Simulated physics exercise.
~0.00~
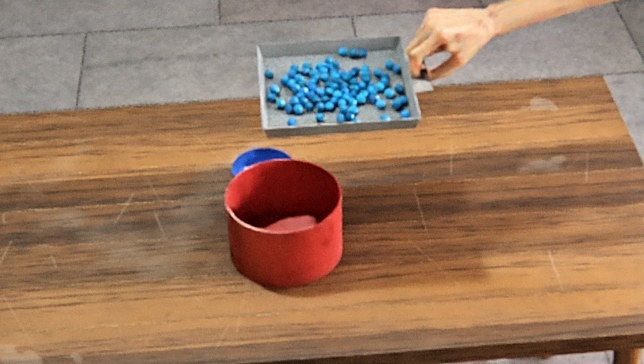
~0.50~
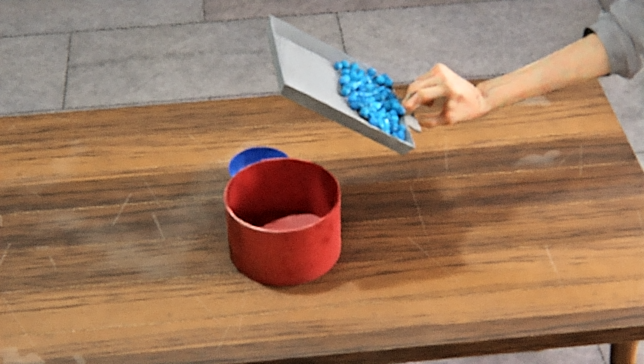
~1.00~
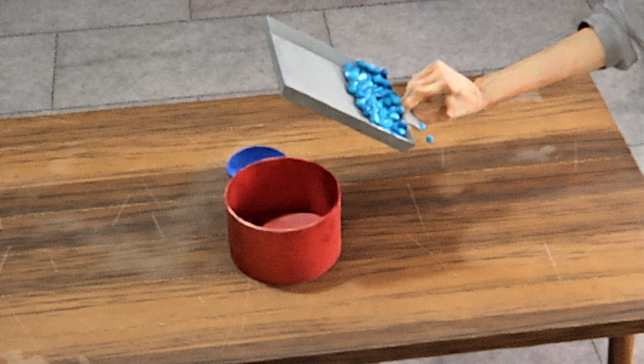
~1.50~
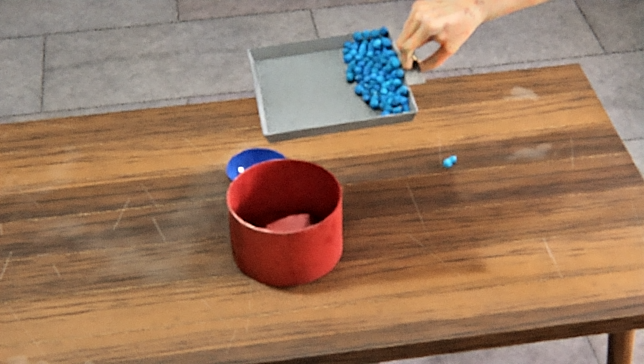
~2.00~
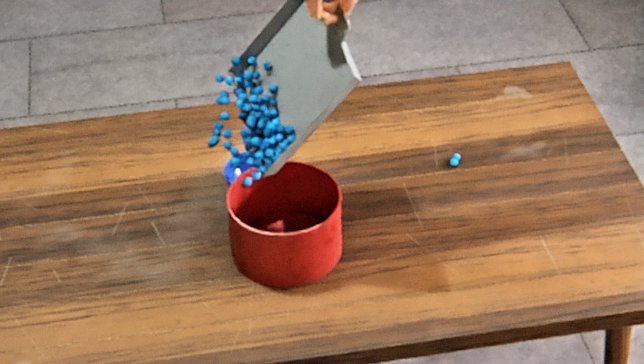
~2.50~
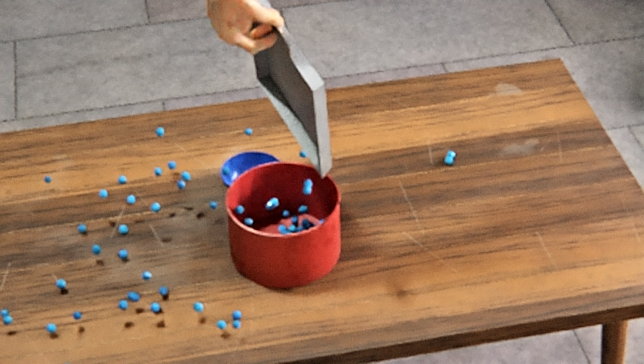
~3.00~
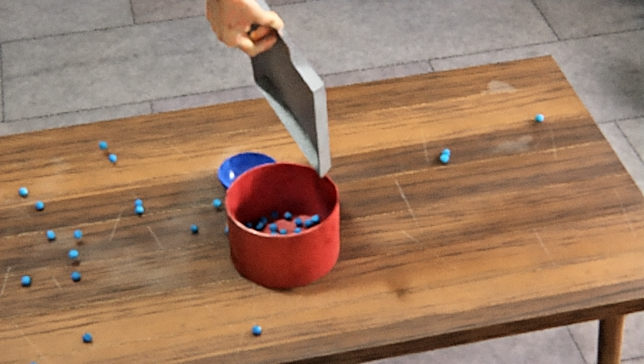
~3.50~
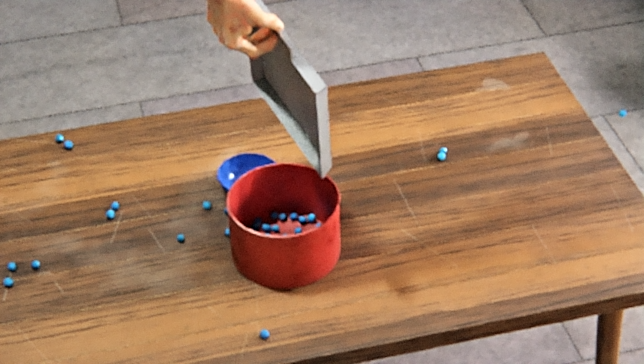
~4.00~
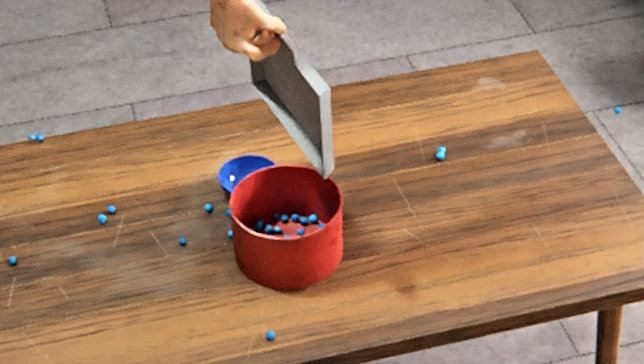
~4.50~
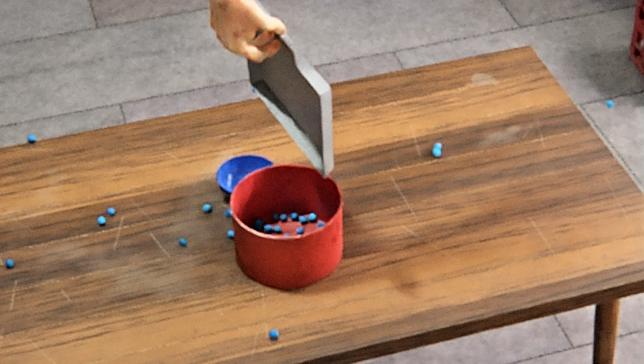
A hand tilted a gray tray of small blue balls to the right, leveled it, then tipped it steeply left over a red pot beside a blue bowl; some balls landed in the pot while others scattered across the wooden table, some rolling off.
